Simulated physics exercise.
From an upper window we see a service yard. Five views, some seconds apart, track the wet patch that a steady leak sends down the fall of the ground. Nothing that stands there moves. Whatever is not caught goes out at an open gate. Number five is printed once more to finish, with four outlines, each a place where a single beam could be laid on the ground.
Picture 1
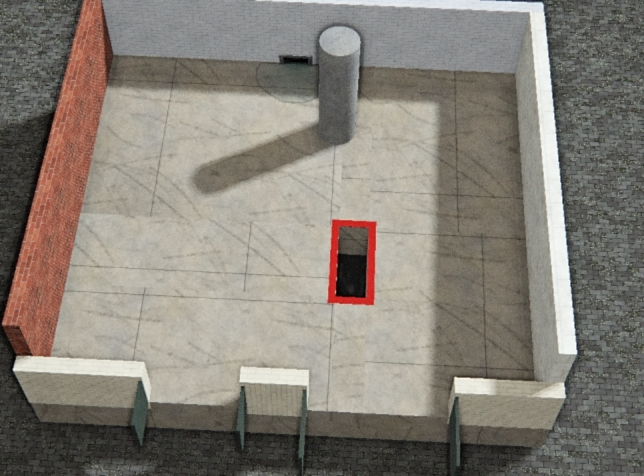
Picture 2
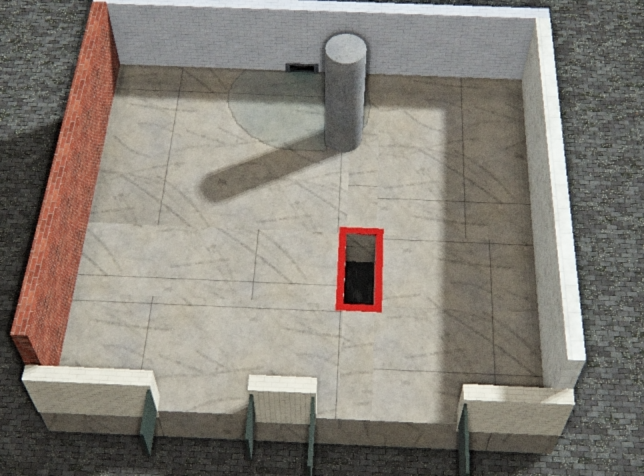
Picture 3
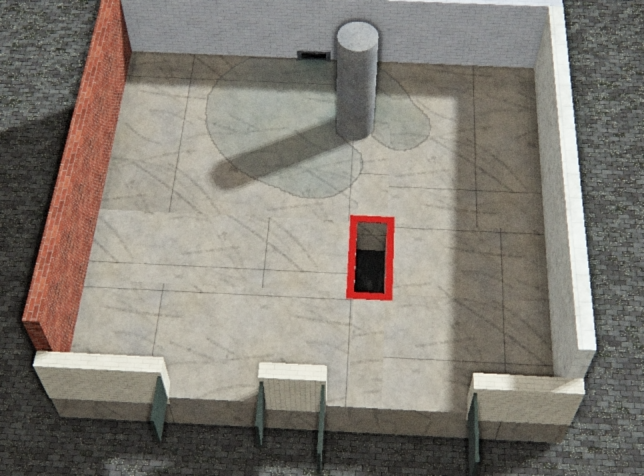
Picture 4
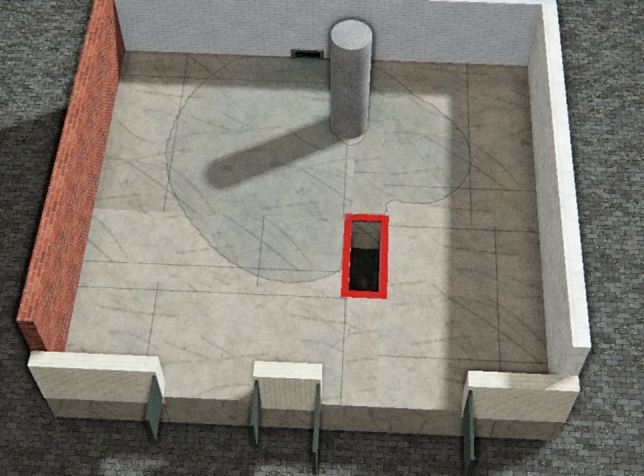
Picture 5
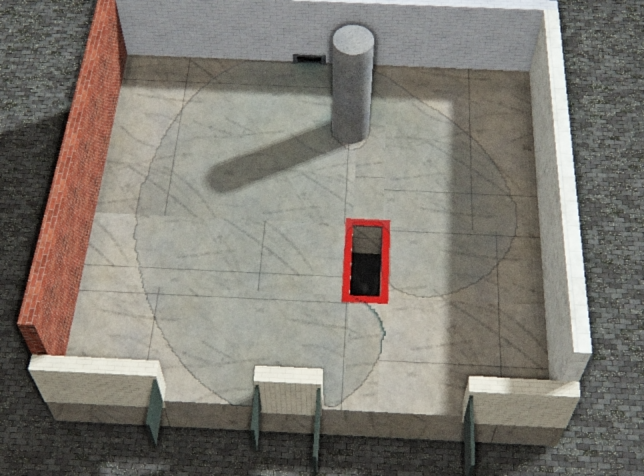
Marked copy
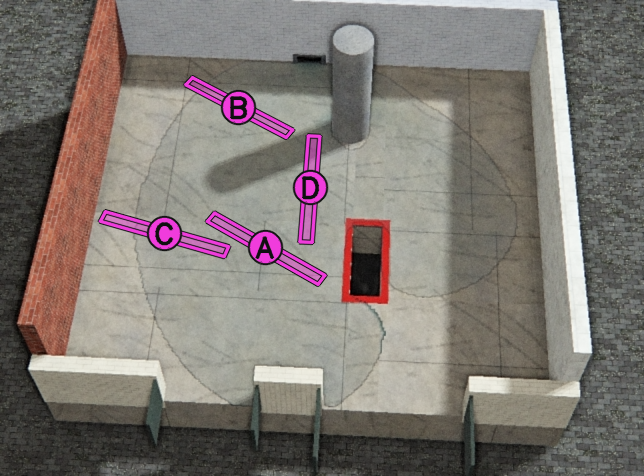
Walled service yard from above, water spreading from the far wall around a grey pillar and reaching a red-edged drain pit.
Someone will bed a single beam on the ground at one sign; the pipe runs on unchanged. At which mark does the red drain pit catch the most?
Spot A.
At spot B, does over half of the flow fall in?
No, it does not.
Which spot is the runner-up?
That is spot B.
On the marked copy, A from (211, 217) to (321, 279); B from (189, 81) to (289, 133); C from (103, 216) to (226, 251); D from (306, 242) to (314, 136).
For spot A, about 56 % of the stream runs into the red drain pit, about 44 % out by the gates.
For spot B, about 31 % of the stream runs into the red drain pit, about 67 % out by the gates.
For spot C, about 19 % of the stream runs into the red drain pit, about 81 % out by the gates.
For spot D, about 16 % of the stream runs into the red drain pit, about 84 % out by the gates.
